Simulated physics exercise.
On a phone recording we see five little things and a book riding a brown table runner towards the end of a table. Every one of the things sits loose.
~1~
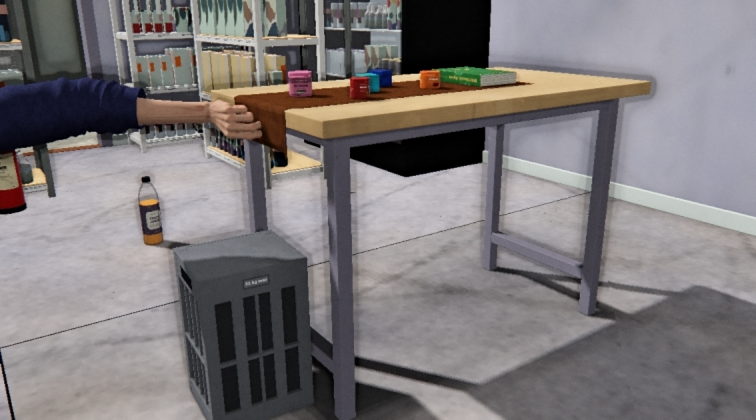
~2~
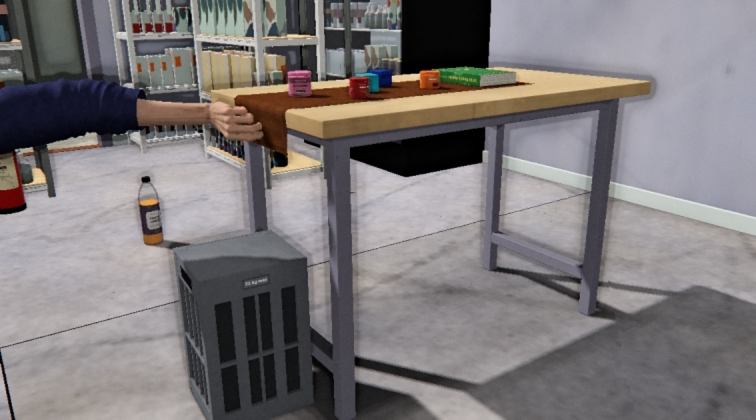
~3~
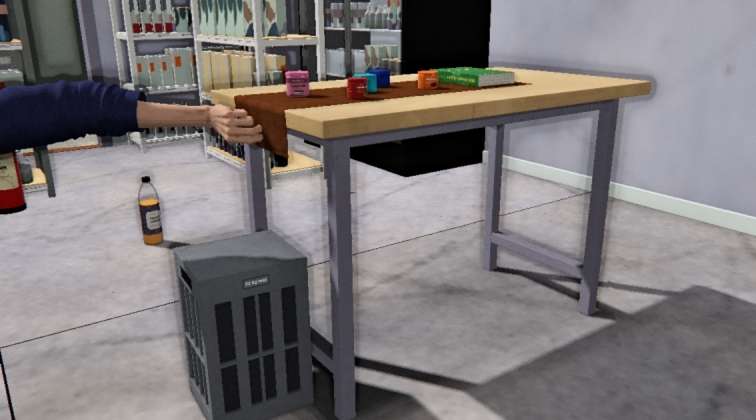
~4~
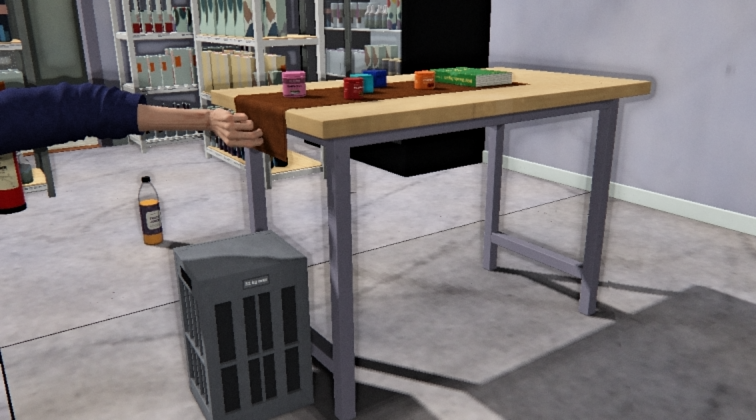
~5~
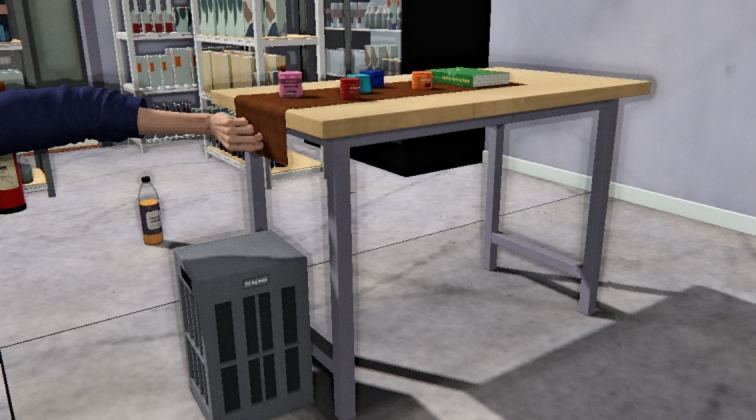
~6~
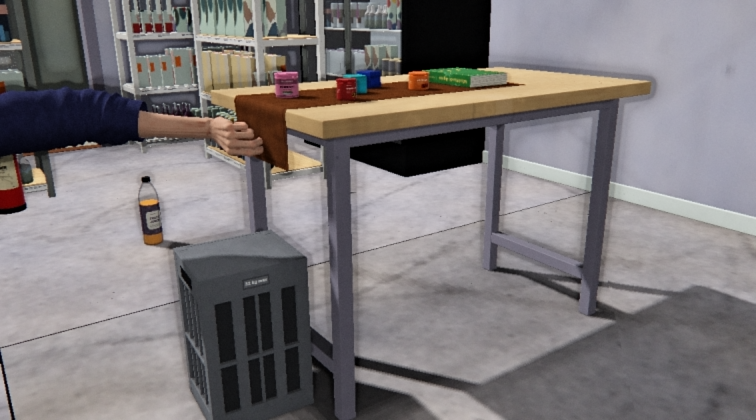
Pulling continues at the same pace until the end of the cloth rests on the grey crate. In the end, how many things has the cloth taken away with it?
Two end up below.
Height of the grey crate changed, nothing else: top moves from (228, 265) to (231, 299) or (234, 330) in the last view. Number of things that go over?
The tally is 3 and 4.
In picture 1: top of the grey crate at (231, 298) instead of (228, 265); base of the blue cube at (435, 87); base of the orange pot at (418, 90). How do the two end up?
The blue cube stays put, the orange pot stays put.
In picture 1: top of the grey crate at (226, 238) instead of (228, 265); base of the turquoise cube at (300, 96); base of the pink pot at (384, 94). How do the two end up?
The turquoise cube comes down; the pink pot does not fall.
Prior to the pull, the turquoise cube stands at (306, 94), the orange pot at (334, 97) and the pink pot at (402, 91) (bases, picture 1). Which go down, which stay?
Turquoise cube dropped, orange pot dropped, pink pot kept.
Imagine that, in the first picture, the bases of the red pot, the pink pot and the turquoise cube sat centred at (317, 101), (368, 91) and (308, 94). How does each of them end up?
Here's the result: The red pot leaves the top, the pink pot remains in place and the turquoise cube leaves the top.
Soon after, hem near (263, 192); all still up.
After that, hem near (264, 231); pink pot gone.
In the end, hem on the crate; pink pot and red pot gone. The count of fallen things is two.
